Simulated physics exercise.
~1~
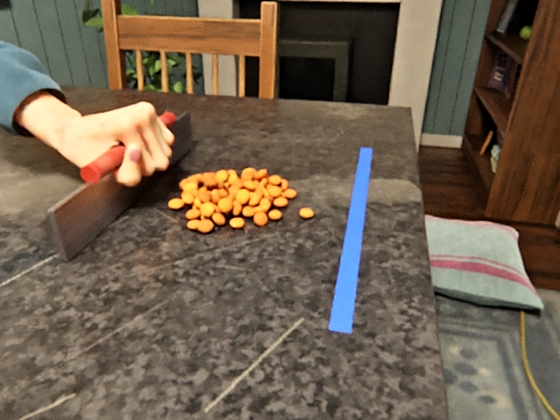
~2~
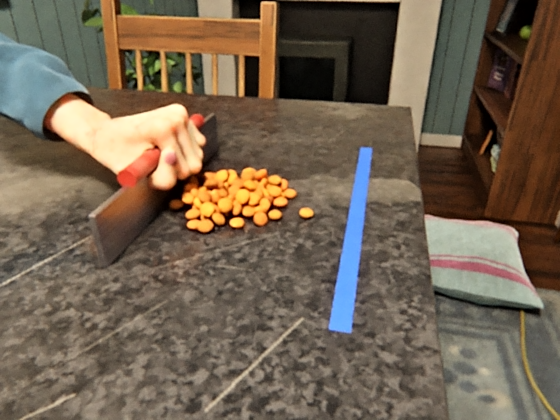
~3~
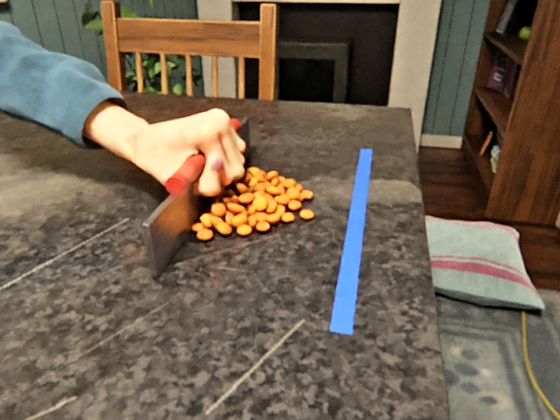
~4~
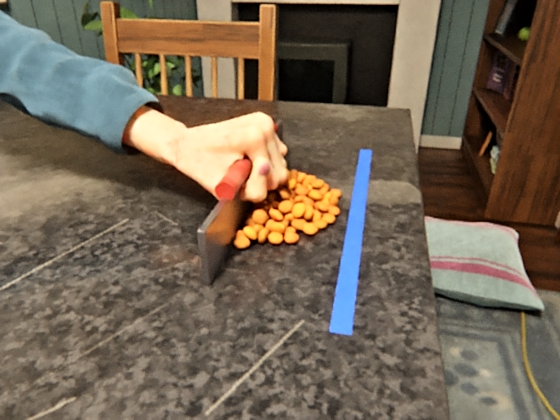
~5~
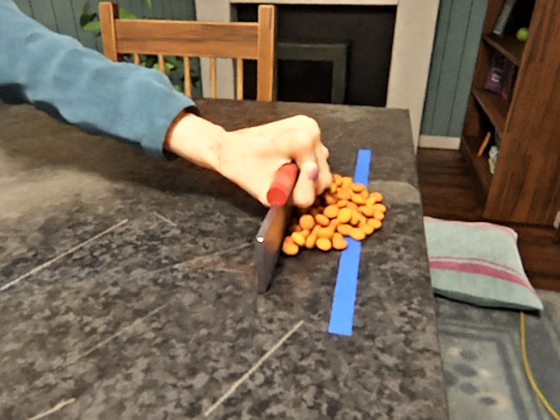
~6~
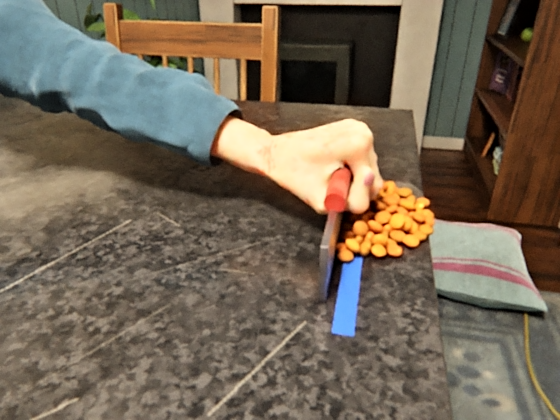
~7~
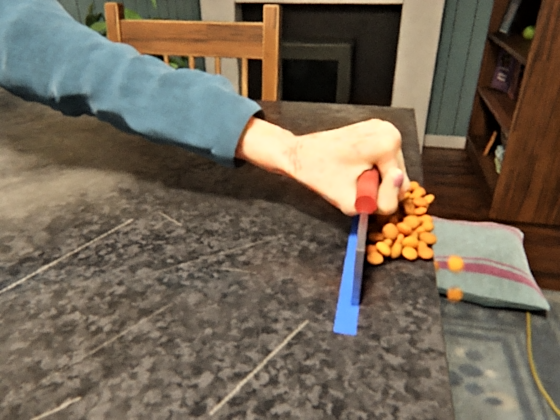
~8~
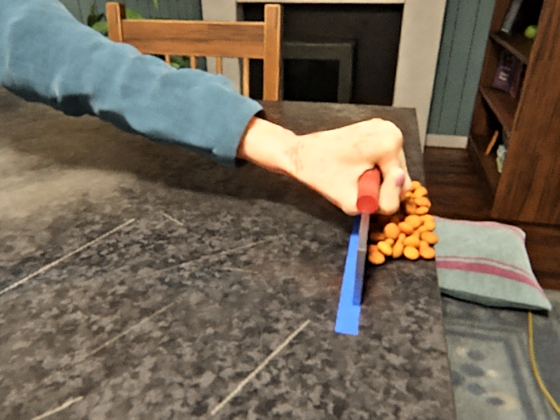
A hand slides orange pieces right with a scraper, stopping at blue tape as some fall.
